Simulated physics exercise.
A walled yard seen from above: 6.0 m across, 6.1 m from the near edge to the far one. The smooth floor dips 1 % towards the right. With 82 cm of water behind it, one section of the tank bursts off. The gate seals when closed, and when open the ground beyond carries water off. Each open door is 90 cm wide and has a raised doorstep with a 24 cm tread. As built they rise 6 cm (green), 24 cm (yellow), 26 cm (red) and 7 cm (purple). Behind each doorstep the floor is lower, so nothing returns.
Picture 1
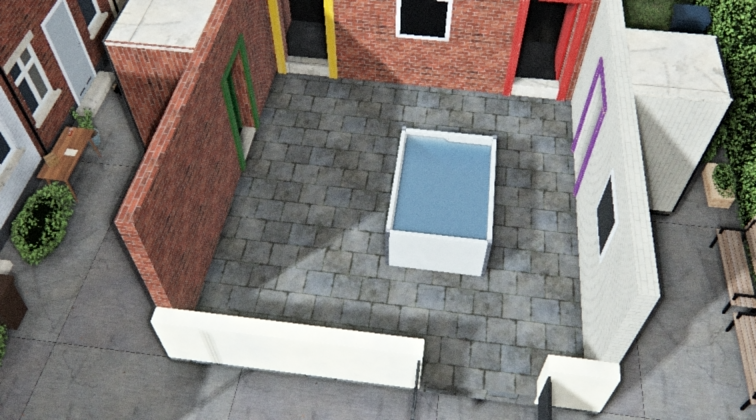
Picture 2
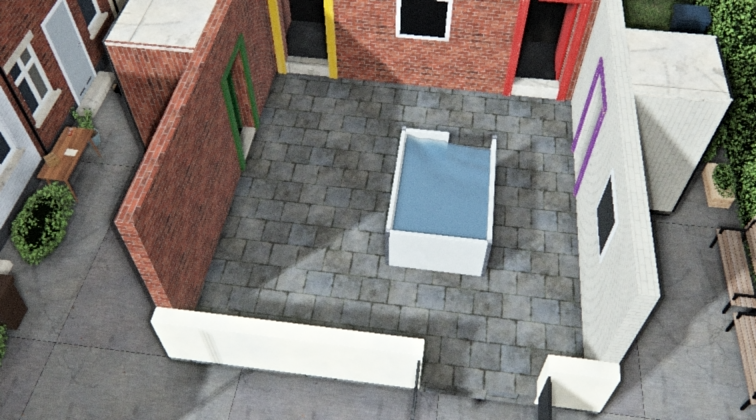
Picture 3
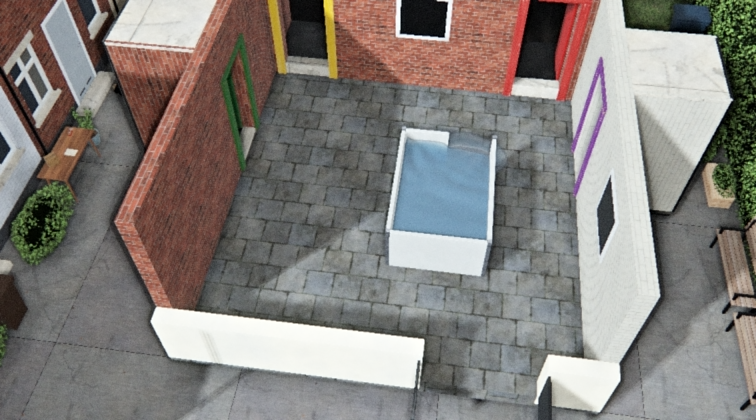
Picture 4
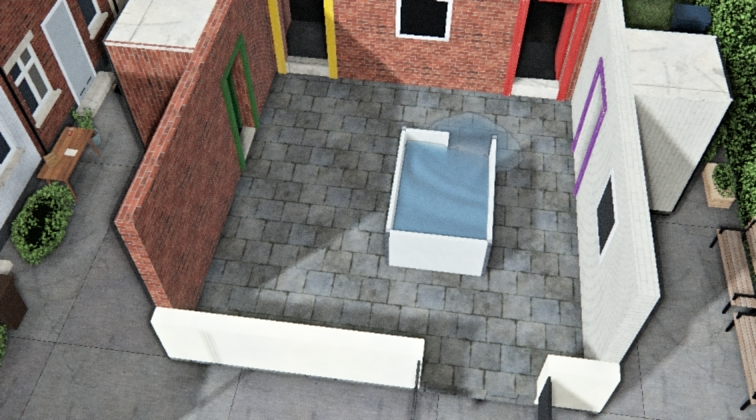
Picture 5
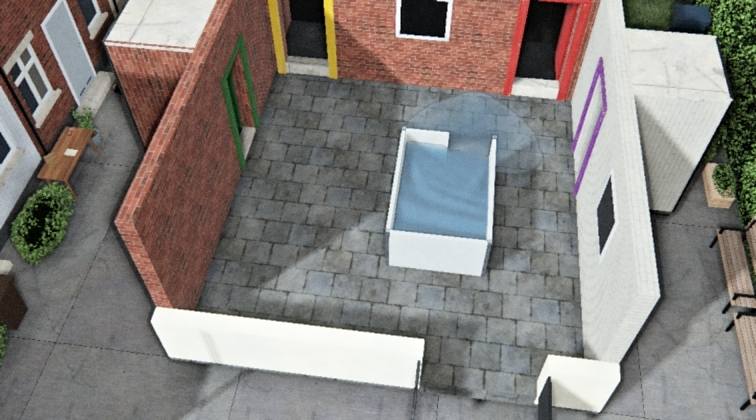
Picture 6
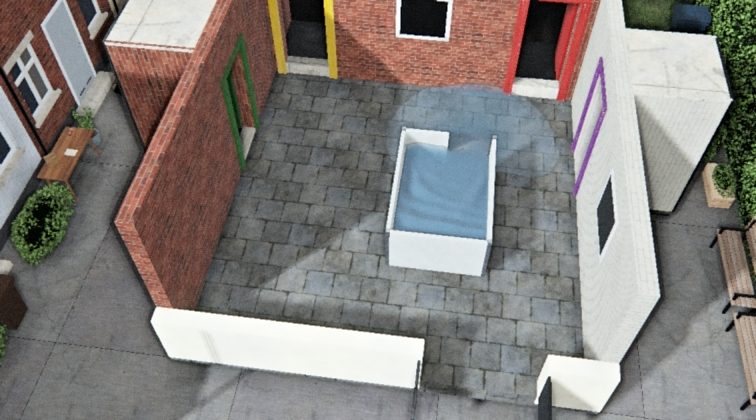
The clip opens on a walled yard seen from above, with a still, white-sided tank of blue water on grey paving. A section of the tank's far side disappears, and water pours out through the gap, spreading in a widening, thin sheet across the paving towards the back wall and the right.
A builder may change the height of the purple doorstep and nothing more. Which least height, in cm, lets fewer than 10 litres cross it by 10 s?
At least 11.5 cm or so.
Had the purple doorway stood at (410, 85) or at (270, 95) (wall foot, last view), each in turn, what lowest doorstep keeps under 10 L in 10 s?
Roughly 19 and 16 cm.
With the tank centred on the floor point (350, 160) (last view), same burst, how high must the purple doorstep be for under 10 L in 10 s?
Then roughly 15 cm.
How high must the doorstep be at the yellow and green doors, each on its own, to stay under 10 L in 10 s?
Roughly 11.5 cm at yellow and 6.5 cm at green.
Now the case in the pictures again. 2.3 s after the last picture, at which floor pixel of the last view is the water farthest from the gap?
Near (275, 76).
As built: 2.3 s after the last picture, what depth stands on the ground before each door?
In cm: Green 5, yellow 5, red 29, purple 12.
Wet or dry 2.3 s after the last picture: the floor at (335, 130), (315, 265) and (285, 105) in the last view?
In that order: Wet, still dry, under water.
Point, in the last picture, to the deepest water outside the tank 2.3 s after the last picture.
At about (569, 105).
Then, 0.7 s after the last picture water covers 20 % of the floor, deepest (51 cm) near (569, 105); 6 cm at the purple door, 0 litres in over its 7 cm doorstep.
Then, 2.3 s after the last picture water covers 40 % of the floor, deepest (34 cm) near (569, 105); 12 cm at the purple door, 11 litres in over its 7 cm doorstep.
Then, 9.3 s after the last picture water covers 95 % of the floor, deepest (10 cm) near (570, 112); 8 cm at the purple door, 57 litres in over its 7 cm doorstep.
At the purple door as built, the water peaked near 14 cm, 1.9 s after the last picture.
With a doorstep of 10.5 cm, 16 litres would have come in within the 10 s; with 14 cm, 3 litres. So under 10 litres takes about 11.5 cm.
